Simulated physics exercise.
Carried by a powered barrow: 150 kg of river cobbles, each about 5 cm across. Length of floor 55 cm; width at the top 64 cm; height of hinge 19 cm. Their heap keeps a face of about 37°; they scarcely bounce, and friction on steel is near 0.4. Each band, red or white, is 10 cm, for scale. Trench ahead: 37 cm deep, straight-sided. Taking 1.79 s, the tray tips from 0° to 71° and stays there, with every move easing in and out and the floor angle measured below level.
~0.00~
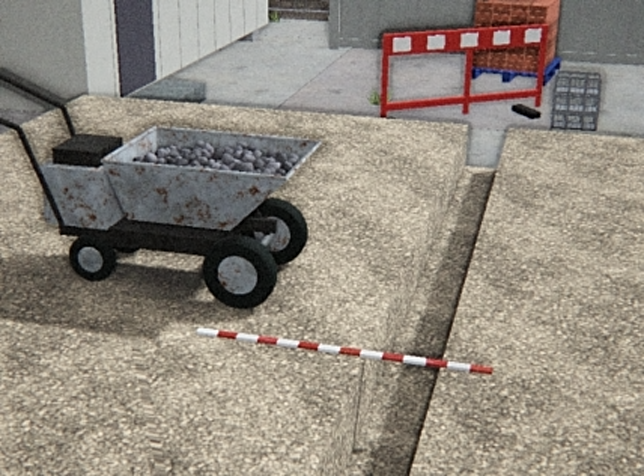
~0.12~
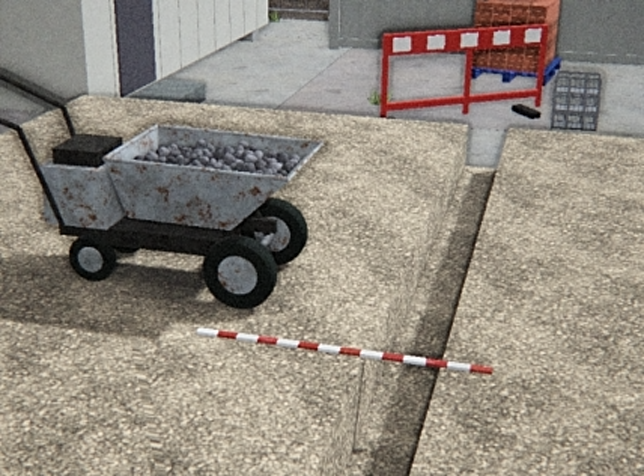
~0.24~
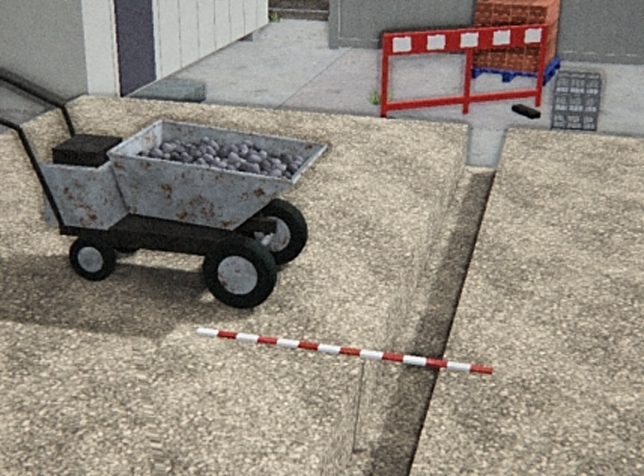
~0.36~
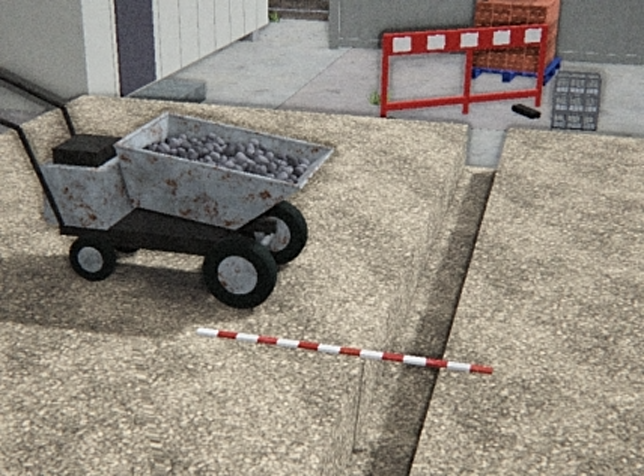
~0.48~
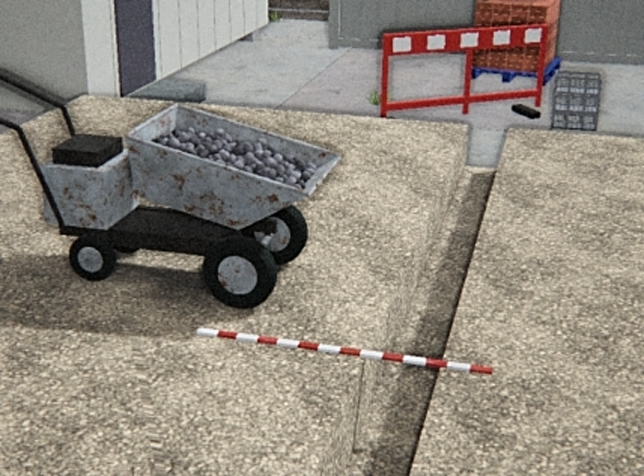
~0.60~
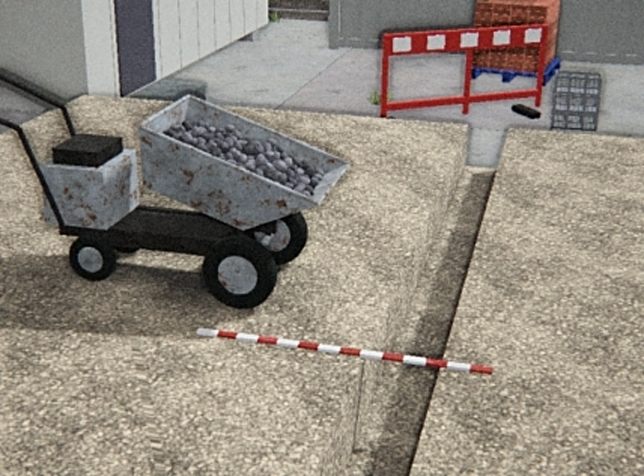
A grey barrow's stone-filled tray gradually tilts down toward the right beside a narrow trench.
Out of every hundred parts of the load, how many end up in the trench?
Close to 91 in a hundred.
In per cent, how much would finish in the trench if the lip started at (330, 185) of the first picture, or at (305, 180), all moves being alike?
Roughly 85 percent for the first, and 100 percent for the second.
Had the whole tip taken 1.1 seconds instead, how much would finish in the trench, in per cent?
About 90%.
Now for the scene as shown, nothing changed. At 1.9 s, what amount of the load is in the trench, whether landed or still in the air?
Close to 55 per cent has got there by then.
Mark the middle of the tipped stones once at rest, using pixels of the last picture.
(419, 347).
After 1.3 s the floor is at 60°; 98 % in the tray, 1 % short of the trench; the foremost stones are at (384, 276).
After 1.9 s the floor is at 71°; 38 % in the tray, 10 % short of the trench, 53 % in the trench; the foremost stones are at (454, 330).
After 2.2 s the floor is at 71°; 11 % in the tray, 11 % short of the trench, 78 % in the trench; the foremost stones are at (468, 334).
After 4.2 s the floor is at 71°; 0 % in the tray, 9 % short of the trench, 91 % in the trench; the foremost stones are at (476, 329).
